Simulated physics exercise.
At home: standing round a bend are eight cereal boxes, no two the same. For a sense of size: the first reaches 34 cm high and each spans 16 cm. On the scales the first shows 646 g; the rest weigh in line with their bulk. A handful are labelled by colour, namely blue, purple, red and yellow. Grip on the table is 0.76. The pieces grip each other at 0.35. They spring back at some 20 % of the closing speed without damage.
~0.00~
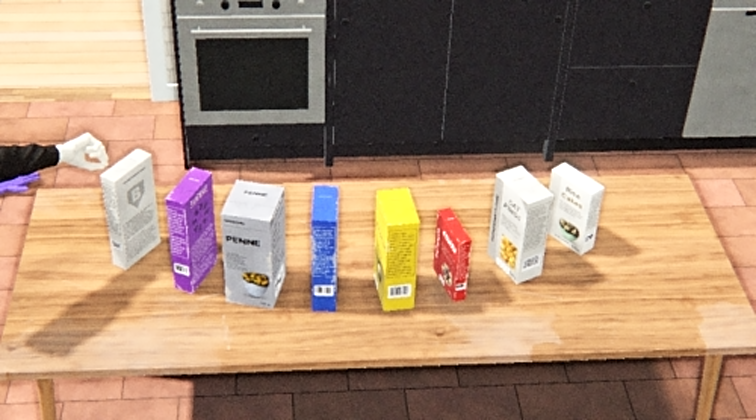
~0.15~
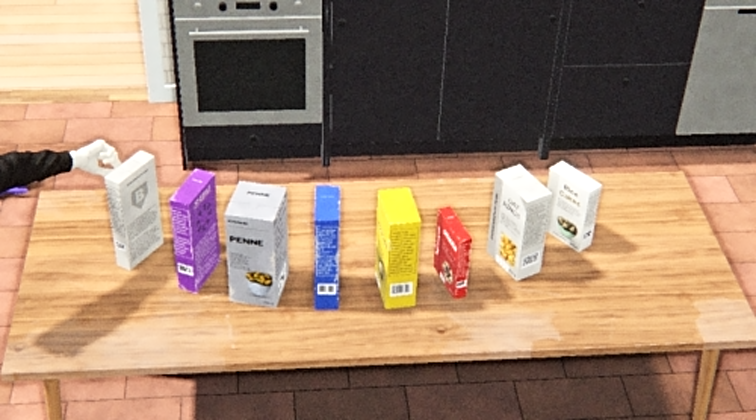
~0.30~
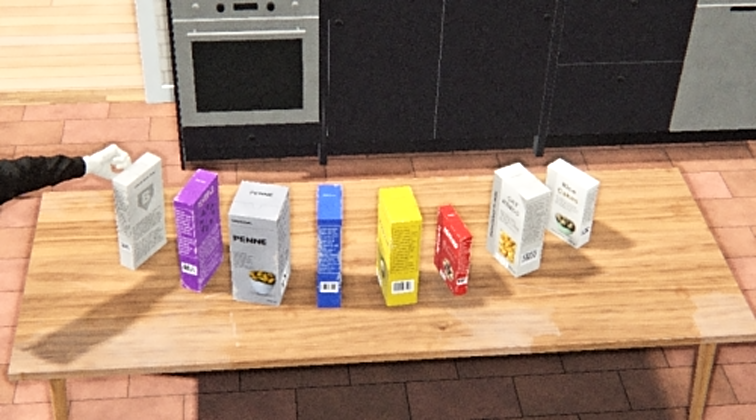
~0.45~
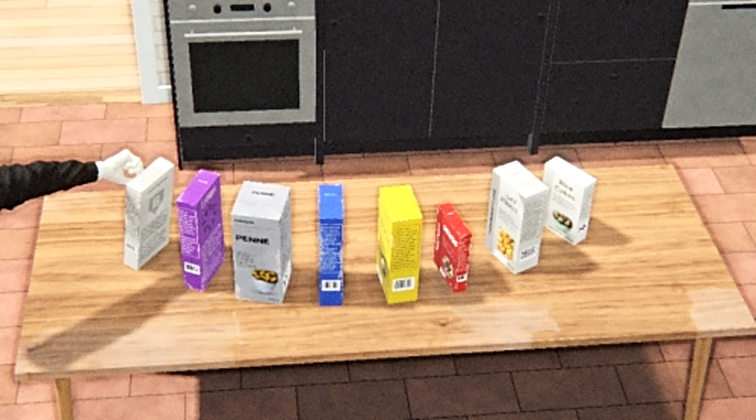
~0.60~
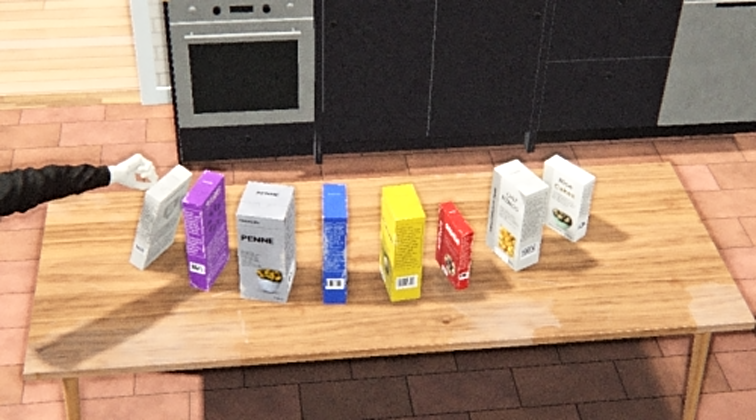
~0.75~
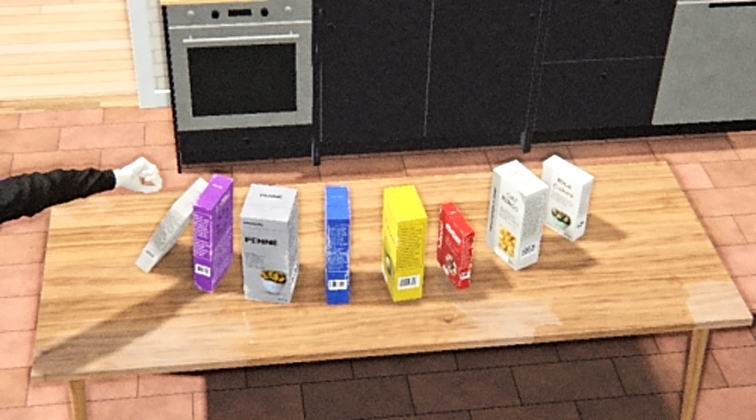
In the video, eight boxes stand in a curved row on a wooden table as a gloved hand on the left pushes the leftmost white box, which tilts right and leans against the purple box while the others stay upright.
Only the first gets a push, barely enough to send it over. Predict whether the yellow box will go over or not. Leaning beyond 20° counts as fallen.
It is going to stand firm.
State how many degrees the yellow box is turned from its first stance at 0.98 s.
Roughly 0°.
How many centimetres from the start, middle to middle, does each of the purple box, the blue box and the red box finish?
Shift in cm - purple: 0; blue: 0; red: 0.
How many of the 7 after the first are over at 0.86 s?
By then the count is 0.
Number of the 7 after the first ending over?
I make it 0 of them.
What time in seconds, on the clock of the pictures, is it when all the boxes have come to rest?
Somewhere near 1.0 seconds.
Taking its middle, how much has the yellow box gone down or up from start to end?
It ends some 0 cm lower.
Around 0.81 s, none of the 7 other boxes over, 1 disturbed; yellow box unmoved; purple box tipped 7°.
Around 0.86 s, none of the 7 other boxes over, 1 disturbed; yellow box unmoved; purple box tipped 11°.
Around 0.98 s, none of the 7 other boxes over, 1 disturbed; yellow box unmoved; purple box tipped 14°.
Finally (1.4 s), none of the 7 other boxes over, 1 disturbed; yellow box unmoved; purple box tipped 13°; blue box unmoved. Seven left standing. Seen by the last camera, middles, yellow box near (403, 244), purple box near (223, 236).
